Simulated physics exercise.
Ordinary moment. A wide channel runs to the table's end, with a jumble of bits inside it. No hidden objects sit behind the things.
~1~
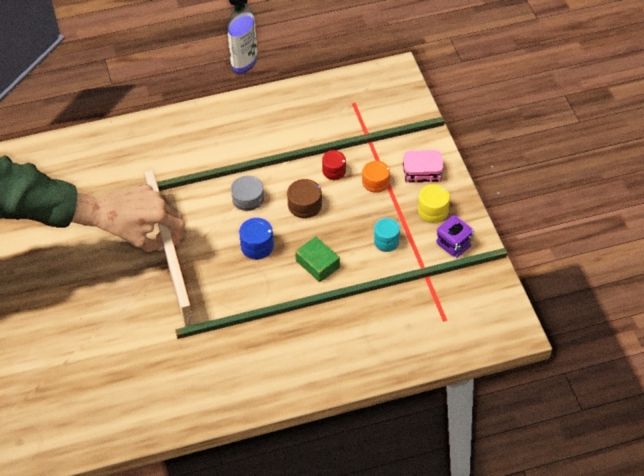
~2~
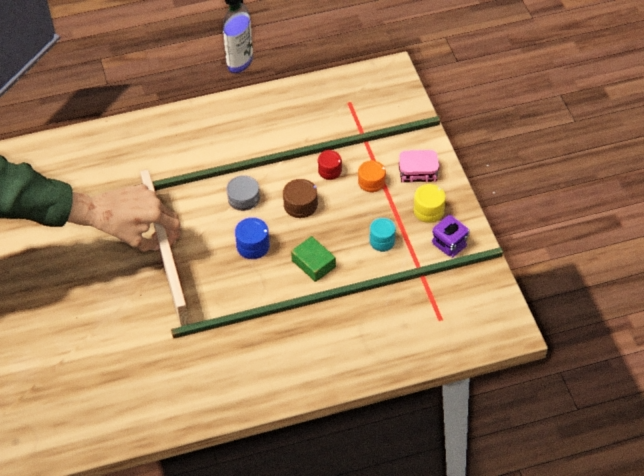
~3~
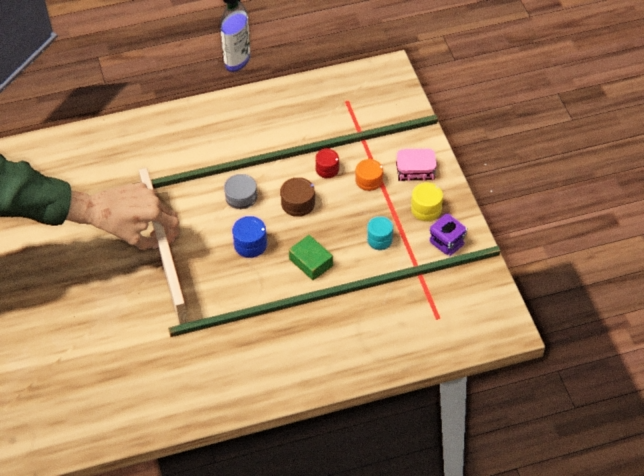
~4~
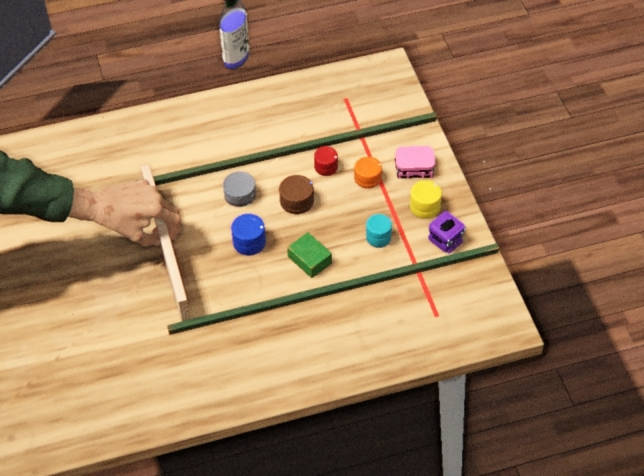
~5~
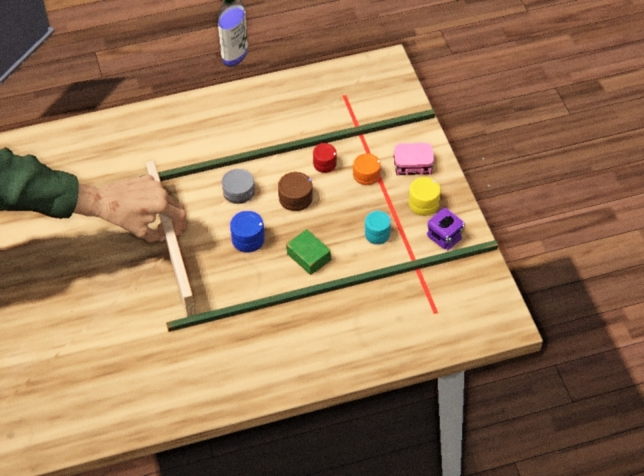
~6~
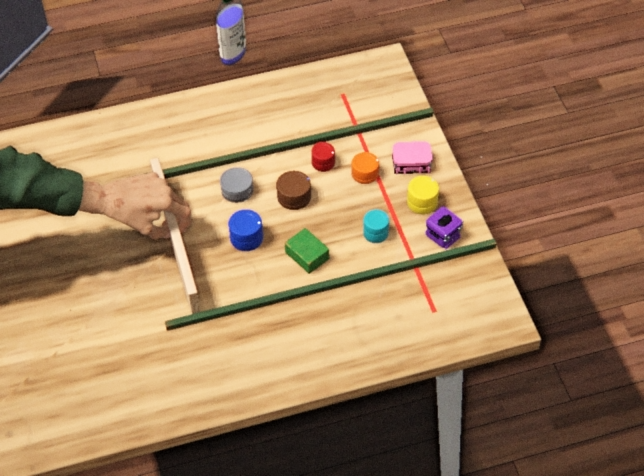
A light wooden table on a dark plank floor is seen from above at an angle, a bottle standing beyond it. Between two green strips lie grey, blue, brown, green, red, orange and cyan pieces, with pink, yellow and purple ones right of a red line. A green-sleeved hand at left holds a pale board, then slides it slightly right; the pieces stay put while the camera drifts slightly.
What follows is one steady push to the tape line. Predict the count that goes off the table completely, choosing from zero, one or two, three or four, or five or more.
Turns out the ones that don't stay up top number zero.
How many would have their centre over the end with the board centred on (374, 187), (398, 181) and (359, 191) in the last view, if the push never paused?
Taking the places in turn, the counts are 0, 1 and 0.
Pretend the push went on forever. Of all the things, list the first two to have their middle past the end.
The pink case comes first, followed by the yellow lid.
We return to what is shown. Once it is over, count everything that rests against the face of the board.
That would be 4 of them.
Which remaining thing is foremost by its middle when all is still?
Result: The pink case.
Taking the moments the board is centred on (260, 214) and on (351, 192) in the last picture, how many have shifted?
Counts: 2 and 8.
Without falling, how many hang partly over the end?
I make it 1.
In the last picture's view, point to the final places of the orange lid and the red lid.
Final positions - orange lid around (413, 151), red lid around (405, 132).
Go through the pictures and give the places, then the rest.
In the first picture, pink case (423, 167); purple case (454, 237); yellow lid (434, 204); board (169, 247); tape (396, 205).
In the second picture, purple case (450, 236); grey tub (243, 193).
In the third picture, yellow lid (427, 202); board (163, 245).
In the fourth picture, pink case (415, 163); brown lid (297, 195).
In the fifth picture, purple case (445, 229); orange lid (367, 169).
In the sixth picture, pink case (412, 158); purple case (443, 228); yellow lid (423, 195); board (175, 235); tape (386, 196).
A little later, none off yet; pink case at rest near (412, 158); purple case at rest near (443, 228); yellow lid at rest near (423, 195).
When it is over, the number that fall off is zero.
